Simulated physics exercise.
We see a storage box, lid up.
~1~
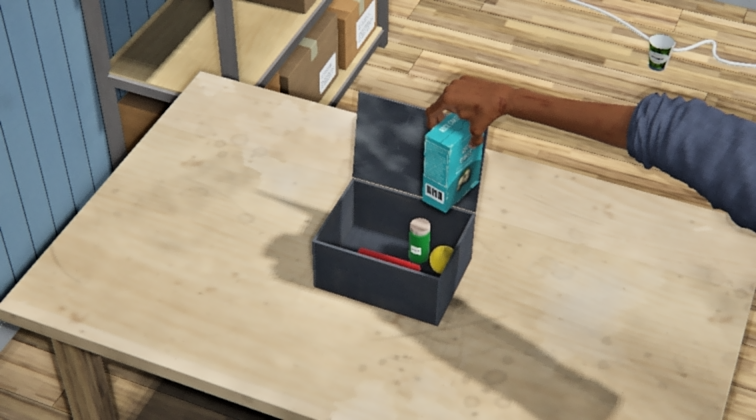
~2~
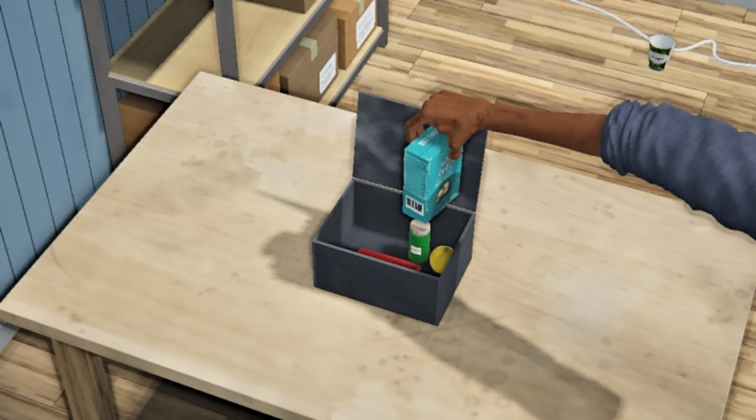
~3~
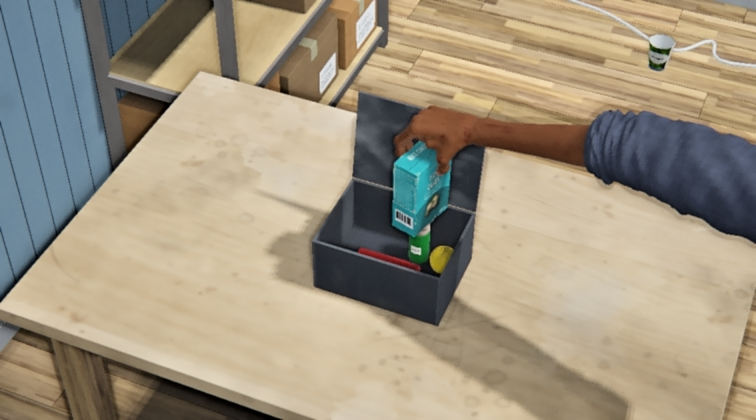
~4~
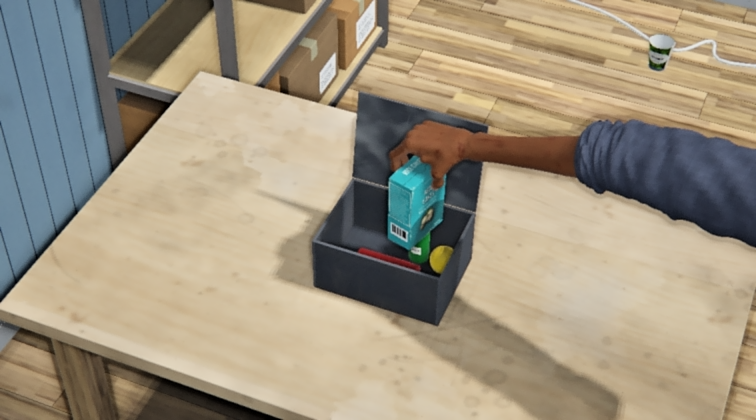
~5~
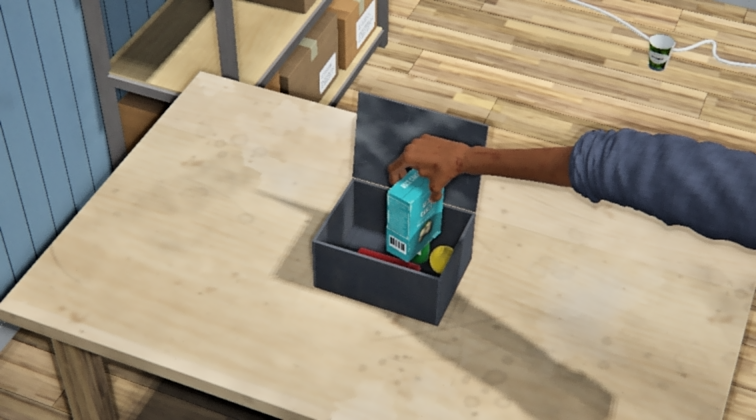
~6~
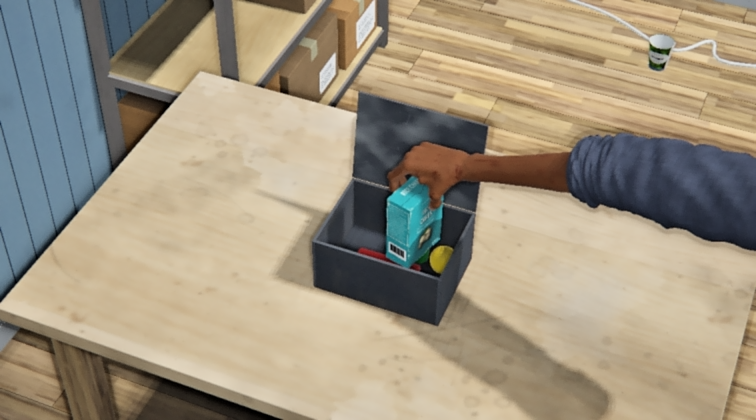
A hand reaching in from the right grips a turquoise packet above an open dark storage box on a wooden table. It moves the packet left and lowers it past the raised lid, in front of which sit a green shaker, a red item and something yellow. The packet ends partly inside, still held, hiding the shaker.
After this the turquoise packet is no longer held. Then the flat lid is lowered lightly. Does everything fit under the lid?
As it turns out, it stays ajar.
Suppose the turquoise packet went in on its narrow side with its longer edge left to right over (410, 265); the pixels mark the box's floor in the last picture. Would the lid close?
Then it shuts flat.
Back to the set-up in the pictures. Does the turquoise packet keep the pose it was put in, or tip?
The turquoise packet ends up tilted.
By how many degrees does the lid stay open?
About 40°.
Then, 0.60 s past the last view, turquoise packet rocked 30° from its first pose near (405, 239); green shaker rocked 8° from its first pose.
Then, 1.40 s past the last view, lid 72° above the rim; turquoise packet rocked 31° from its first pose near (402, 239); green shaker rocked 9° from its first pose.
Then, 1.70 s past the last view, lid 50° above the rim; turquoise packet rocked 31° from its first pose near (402, 239); green shaker rocked 9° from its first pose.
Then, 3.70 s past the last view, lid 40° above the rim; turquoise packet rocked 31° from its first pose near (402, 239); green shaker rocked 8° from its first pose.
Finally, lid 40° above the rim; moved from the start, turquoise packet; left askew, green shaker; the other 2 still in place. Final places as the last picture's camera would see them, turquoise packet near (402, 239).
